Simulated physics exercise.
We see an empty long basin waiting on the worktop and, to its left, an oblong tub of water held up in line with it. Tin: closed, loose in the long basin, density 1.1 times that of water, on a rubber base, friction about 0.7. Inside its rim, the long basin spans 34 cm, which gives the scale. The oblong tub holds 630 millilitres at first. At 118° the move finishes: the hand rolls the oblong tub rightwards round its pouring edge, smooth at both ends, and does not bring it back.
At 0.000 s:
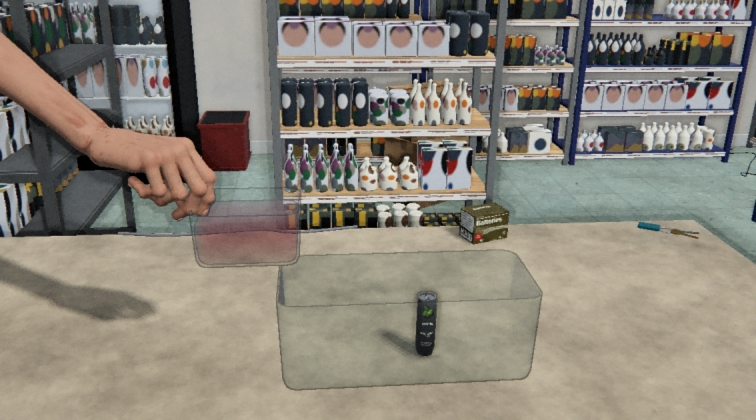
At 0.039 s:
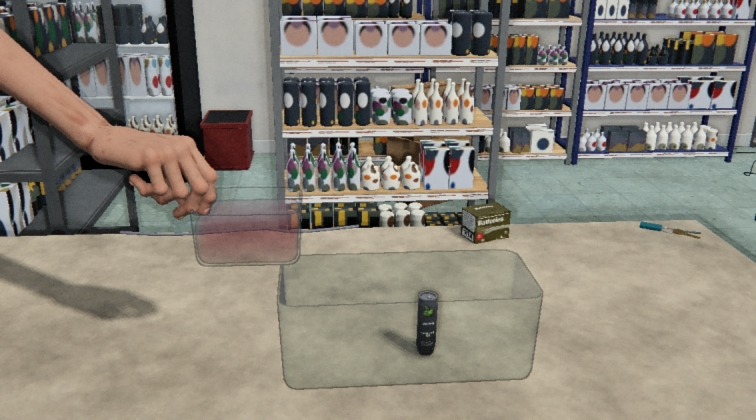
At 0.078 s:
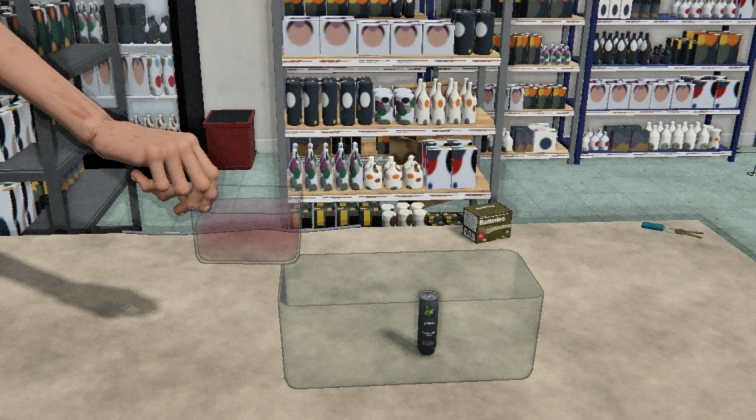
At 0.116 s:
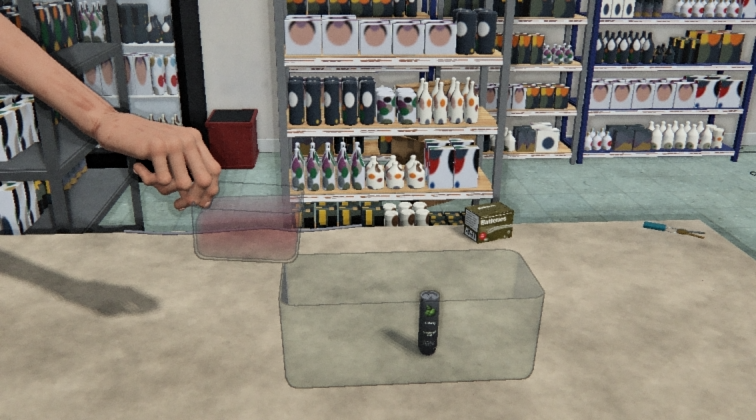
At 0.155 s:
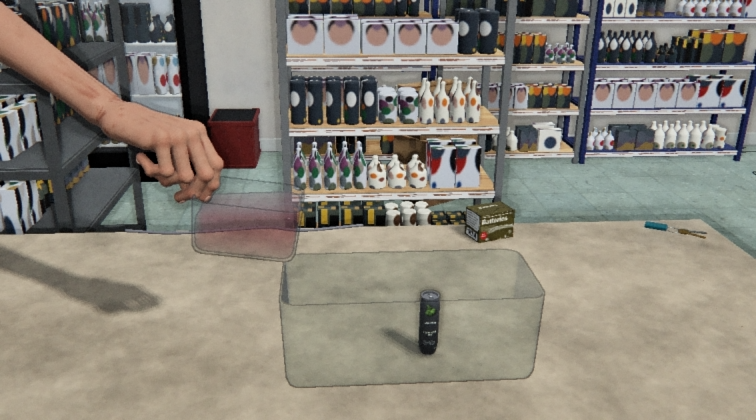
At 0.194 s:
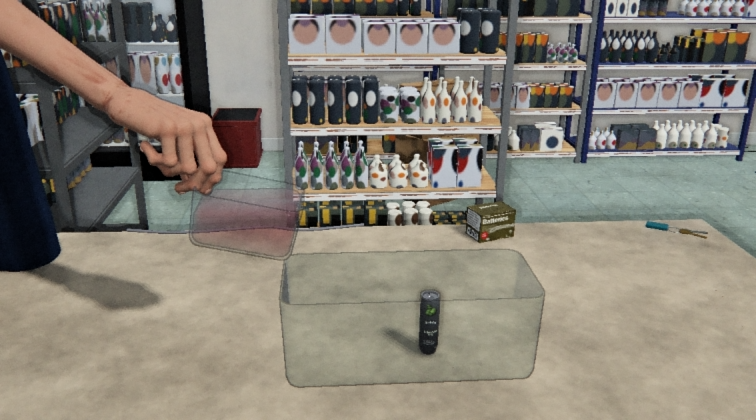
The video shows a hand holding a small clear tub of pinkish liquid to the left of a long transparent basin with a dark tin inside, on a shop worktop, then slowly tilting the tub slightly rightwards.
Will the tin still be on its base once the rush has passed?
Yes, it is still upright.
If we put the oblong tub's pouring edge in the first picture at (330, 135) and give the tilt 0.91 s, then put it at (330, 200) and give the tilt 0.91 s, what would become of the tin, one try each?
Try 1: Still standing; try 2: Tipped over.
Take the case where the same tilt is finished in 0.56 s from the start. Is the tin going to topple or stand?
Then it tips over.
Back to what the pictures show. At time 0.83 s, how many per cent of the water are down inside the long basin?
I reckon close to 88 per cent.
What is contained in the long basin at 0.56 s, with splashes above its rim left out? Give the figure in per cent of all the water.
Some 10 per cent.
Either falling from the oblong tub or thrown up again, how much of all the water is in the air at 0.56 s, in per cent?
Around 42 percent.
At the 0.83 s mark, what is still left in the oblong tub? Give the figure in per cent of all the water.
Around 3 in a hundred is still there.
After 0.56 s the tilt is 80° and 48 per cent is still to pour; the tin stands where it began.
After 0.83 s the tilt is 116° and 3 per cent is still to pour; the tin stands 1 cm from where it began.
After 1.11 s the tilt is 118° and 0 per cent is still to pour; the tin stands 1 cm from where it began.
After 1.41 s the tilt is 118° and 0 per cent is still to pour; the tin stands 1 cm from where it began.
In the end the tin stands 1 cm from where it began.
